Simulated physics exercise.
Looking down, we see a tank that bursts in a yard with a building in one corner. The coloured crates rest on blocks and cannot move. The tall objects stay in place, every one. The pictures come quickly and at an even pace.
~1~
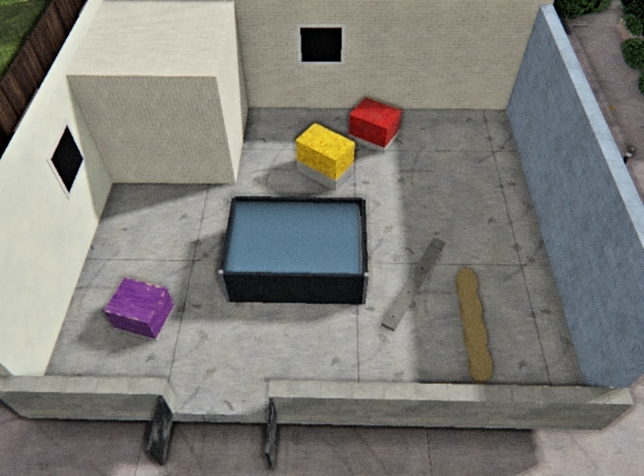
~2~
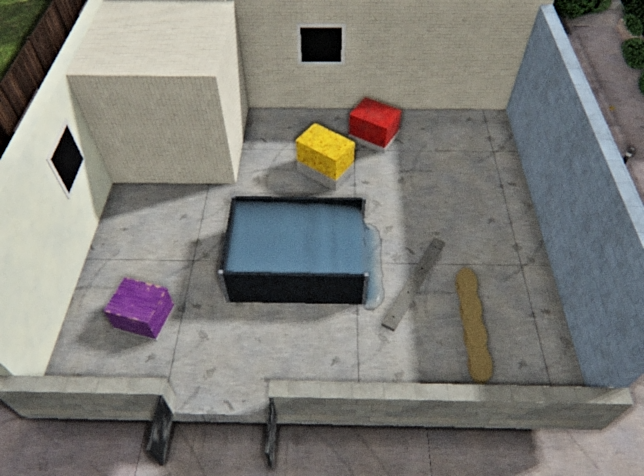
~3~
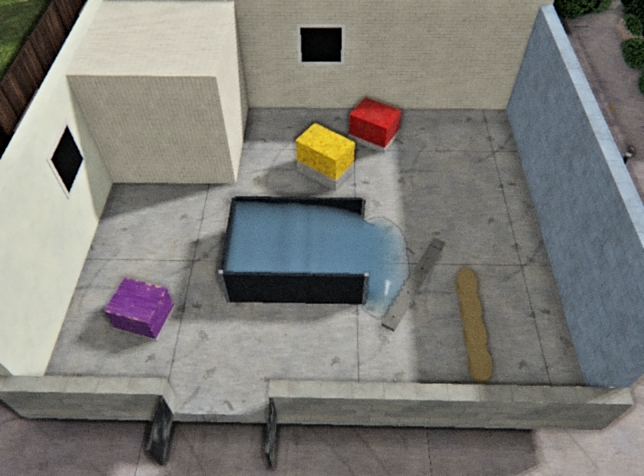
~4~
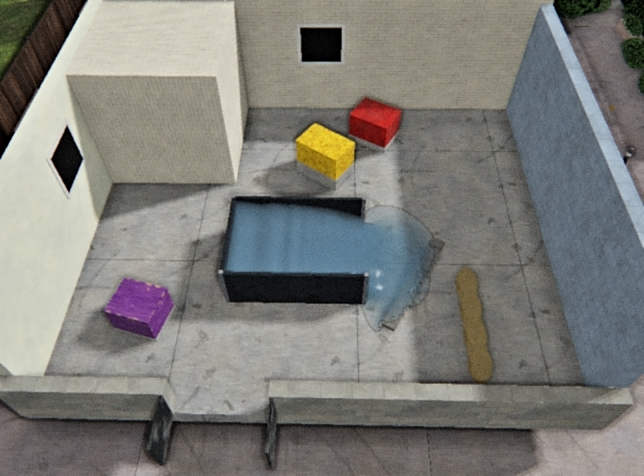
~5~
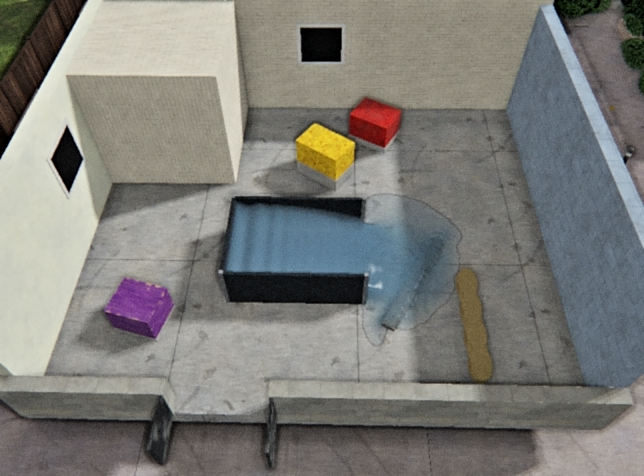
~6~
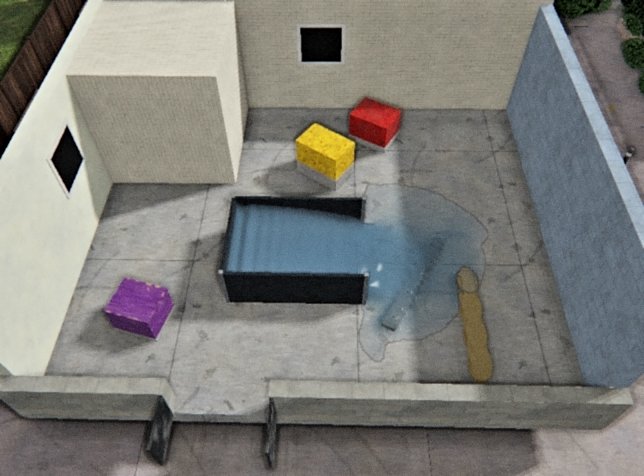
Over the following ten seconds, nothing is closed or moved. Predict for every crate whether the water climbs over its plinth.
My prediction: The red crate ends up wet; the purple crate ends up wet; the yellow crate ends up dry.
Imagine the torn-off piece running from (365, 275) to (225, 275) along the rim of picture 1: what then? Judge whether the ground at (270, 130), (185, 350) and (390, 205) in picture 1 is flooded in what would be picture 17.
In that order: Free of water, wet, dry.
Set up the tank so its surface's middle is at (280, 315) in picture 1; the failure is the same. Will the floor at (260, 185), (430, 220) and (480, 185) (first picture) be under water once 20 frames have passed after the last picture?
Untouched, submerged, submerged.
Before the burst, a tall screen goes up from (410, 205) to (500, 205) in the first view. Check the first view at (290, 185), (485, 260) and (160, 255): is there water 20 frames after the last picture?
The first point comes out unwetted, the next inundated, the last unwetted.
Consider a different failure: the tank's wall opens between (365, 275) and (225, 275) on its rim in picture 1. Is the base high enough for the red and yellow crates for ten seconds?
Observed: Red stays clear; yellow stays clear.
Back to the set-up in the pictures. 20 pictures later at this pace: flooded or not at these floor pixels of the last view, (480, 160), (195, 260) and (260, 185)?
Going through them in order, I'd say drenched, clear and clear.
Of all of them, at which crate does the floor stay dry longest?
Last of all: The crate marked yellow.
A moment on, water covers 25 % of the floor; the red crate not reached, the purple crate not reached, the yellow crate not reached.
Next, water covers 35 % of the floor; the red crate water round its plinth, the purple crate not reached, the yellow crate not reached.
Then, water covers 50 % of the floor; the red crate water round its plinth, the purple crate not reached, the yellow crate not reached.
Later, water covers 75 % of the floor; the red crate water round its plinth, the purple crate water round its plinth, the yellow crate water round its plinth.
In the end, water covers 95 % of the floor; the red crate was topped, the purple crate was topped, the yellow crate stayed above the water.
